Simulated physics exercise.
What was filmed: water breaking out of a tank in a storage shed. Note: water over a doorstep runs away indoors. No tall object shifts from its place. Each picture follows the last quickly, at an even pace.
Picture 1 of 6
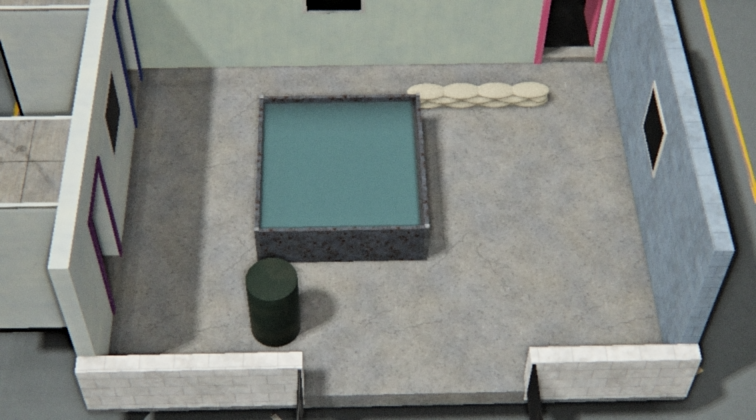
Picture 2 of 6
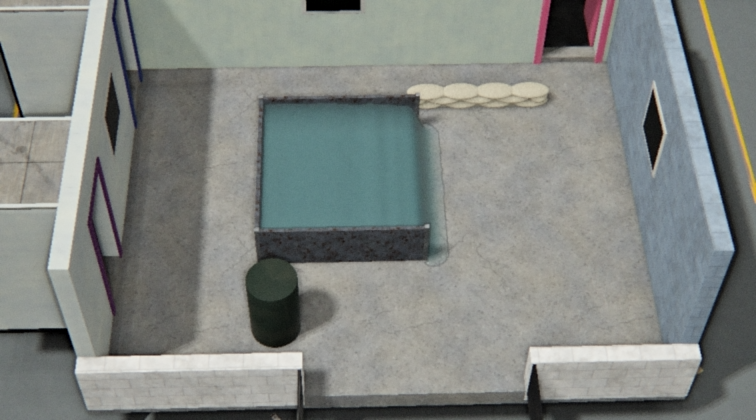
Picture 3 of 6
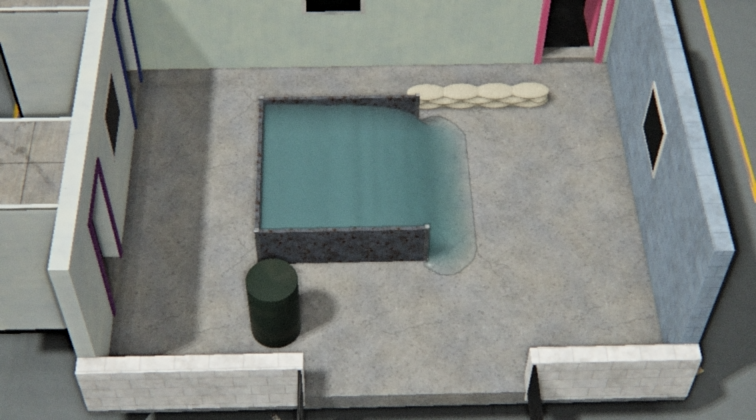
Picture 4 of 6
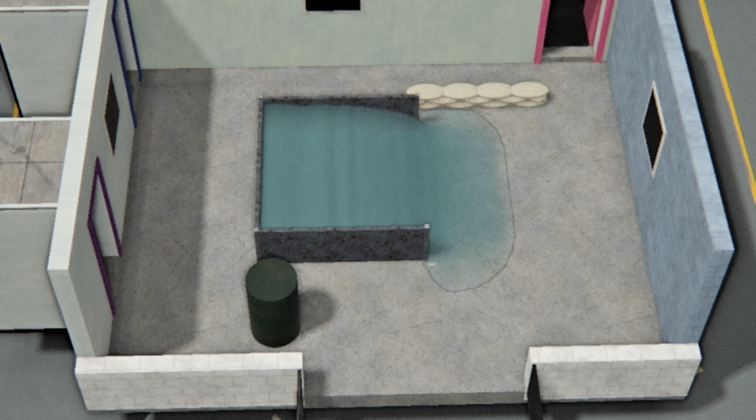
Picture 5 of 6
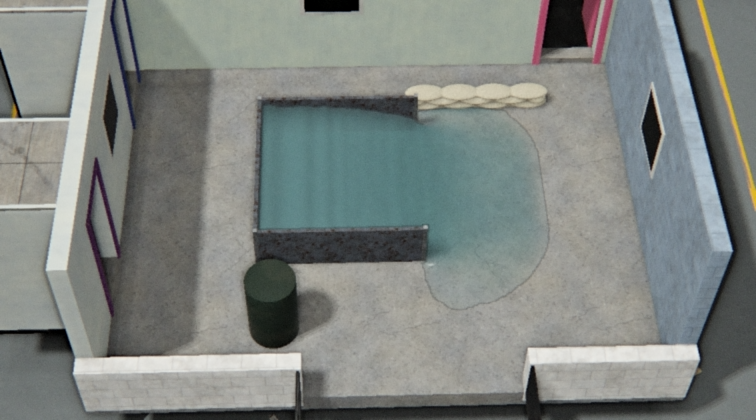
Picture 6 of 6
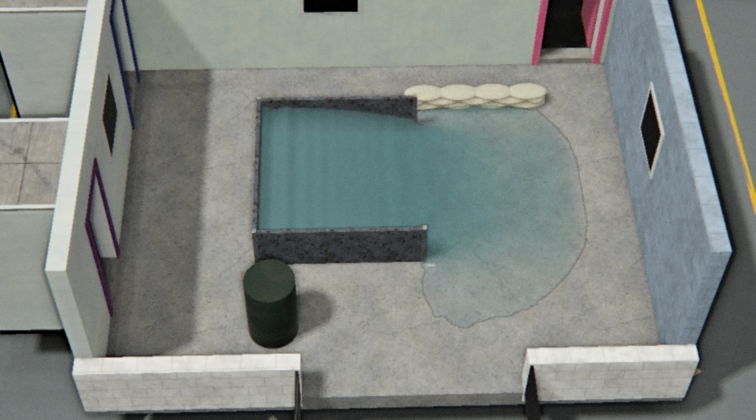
At the start, still blue-green water fills a dark-walled tank in a roofless room, with a dark cylinder in front and a pale row of sacks behind. The tank's right side opens and water pours out, then spreads rightward and forward across the grey floor in a widening, rounded sheet.
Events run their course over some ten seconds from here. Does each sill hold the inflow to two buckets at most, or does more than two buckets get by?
In the end the pink door is going to be over the line, the purple door is going to be over the line, the blue door is going to be at or under the line.
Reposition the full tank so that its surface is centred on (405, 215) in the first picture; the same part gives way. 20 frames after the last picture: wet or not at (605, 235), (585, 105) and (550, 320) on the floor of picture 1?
First one gets inundated, next one gets inundated, last one gets inundated.
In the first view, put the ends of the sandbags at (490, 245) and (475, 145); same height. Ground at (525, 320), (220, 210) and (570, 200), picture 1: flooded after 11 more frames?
As listed: Awash, dry, awash.
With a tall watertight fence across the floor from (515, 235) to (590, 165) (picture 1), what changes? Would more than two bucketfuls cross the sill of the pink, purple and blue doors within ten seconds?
The pink door exceeds it, the purple door falls short, the blue door falls short.
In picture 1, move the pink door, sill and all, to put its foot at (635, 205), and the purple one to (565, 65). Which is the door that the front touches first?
The pink-painted one.
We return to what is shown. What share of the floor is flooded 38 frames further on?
That comes to about 85 per cent.
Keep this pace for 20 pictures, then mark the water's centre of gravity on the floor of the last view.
Estimate: (507, 207).
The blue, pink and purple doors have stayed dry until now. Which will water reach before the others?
Answer: The door marked pink.
A moment on, water covers 35 % of the floor; the pink door not reached, the purple door not reached, the blue door not reached.
Next, water covers 40 % of the floor; the pink door under two buckets in, the purple door not reached, the blue door not reached.
Then, water covers 45 % of the floor; the pink door far over two buckets in, the purple door not reached, the blue door not reached.
Later, water covers 85 % of the floor; the pink door far over two buckets in, the purple door wet at the sill, nothing in, the blue door wet at the sill, nothing in.
In the end, water covers 95 % of the floor; the pink door far over two buckets in, the purple door over two buckets in, the blue door wet at the sill, nothing in.
